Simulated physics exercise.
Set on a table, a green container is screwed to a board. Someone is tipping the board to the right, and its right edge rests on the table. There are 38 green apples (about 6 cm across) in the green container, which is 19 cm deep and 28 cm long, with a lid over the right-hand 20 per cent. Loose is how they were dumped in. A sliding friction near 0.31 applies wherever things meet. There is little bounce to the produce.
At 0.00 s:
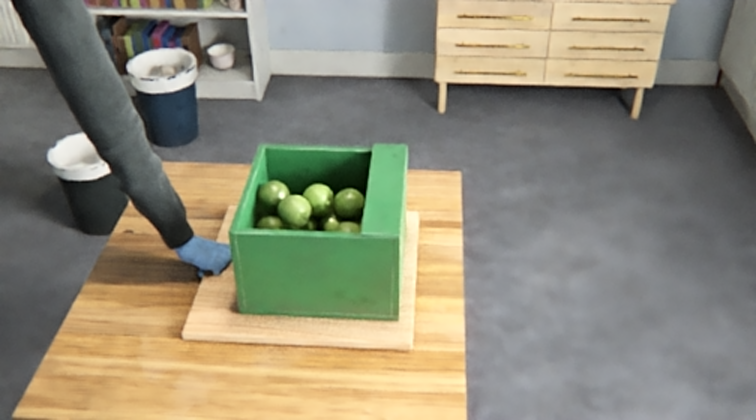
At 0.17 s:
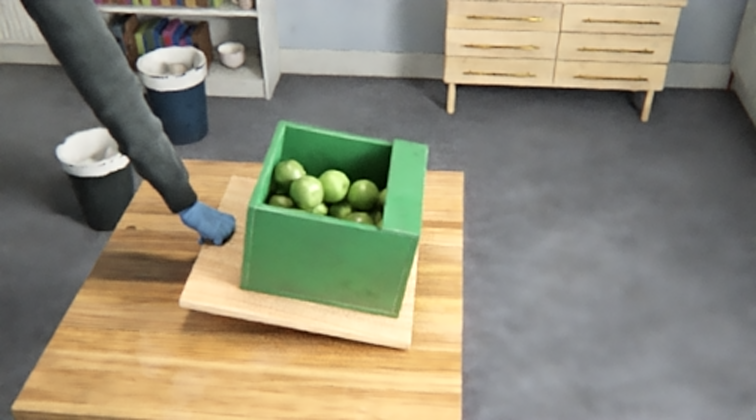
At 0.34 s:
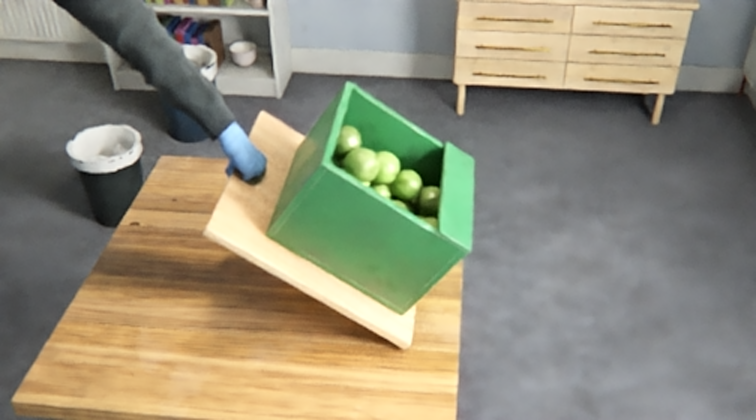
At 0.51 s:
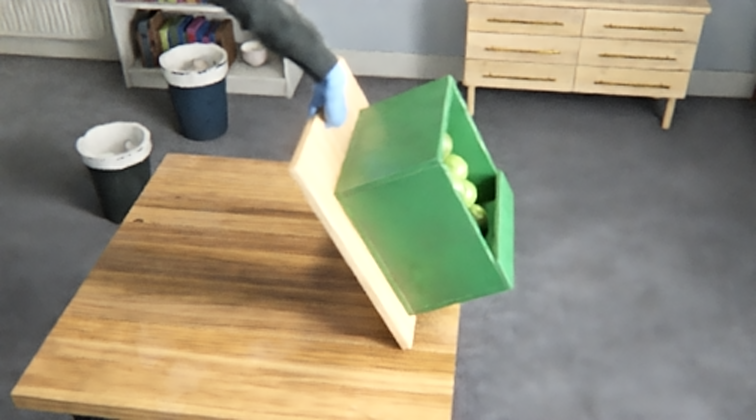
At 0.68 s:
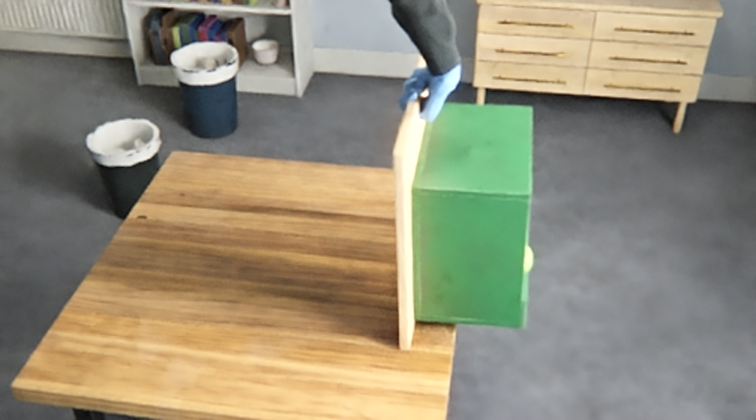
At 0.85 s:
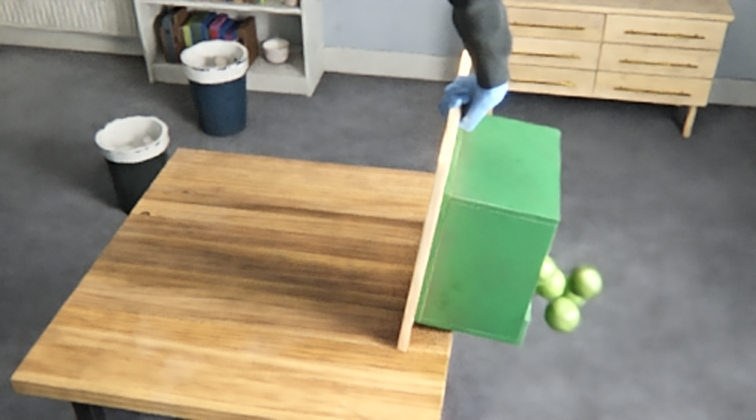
The clip opens on a green container of loose green apples, partly lidded on the right, sitting on a board on a wooden table. A blue-gloved hand lifts the board's left side, tipping it steadily rightward past upright, and a few apples drop out of the container beyond the table's edge.
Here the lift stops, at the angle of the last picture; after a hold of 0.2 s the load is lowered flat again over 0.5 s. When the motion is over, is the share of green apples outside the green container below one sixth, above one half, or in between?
The share is in between, from a sixth to a half.
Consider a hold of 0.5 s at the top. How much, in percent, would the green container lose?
In that case the green container sheds 40 percent of its load.
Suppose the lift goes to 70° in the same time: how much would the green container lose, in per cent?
Green container: 0%.
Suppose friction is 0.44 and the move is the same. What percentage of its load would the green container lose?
Then green container 40 per cent.
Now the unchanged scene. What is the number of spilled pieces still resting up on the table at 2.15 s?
Near 0, give or take.
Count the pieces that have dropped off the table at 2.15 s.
About 16.
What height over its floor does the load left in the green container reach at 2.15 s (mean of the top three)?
About 11 cm.
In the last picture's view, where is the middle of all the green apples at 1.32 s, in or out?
Their middle is around (445, 227).
After 1.06 s, tilt 98°; the green container is down by 13 of 38.
After 1.32 s, tilt 43°; the green container is down by 14 of 38.
After 1.68 s, tilt 0°; the green container is down by 15 of 38.
When it is over (at 2.15 s), the green container is down by 15 of 38. Asked share, 15 of 38, 39 per cent.
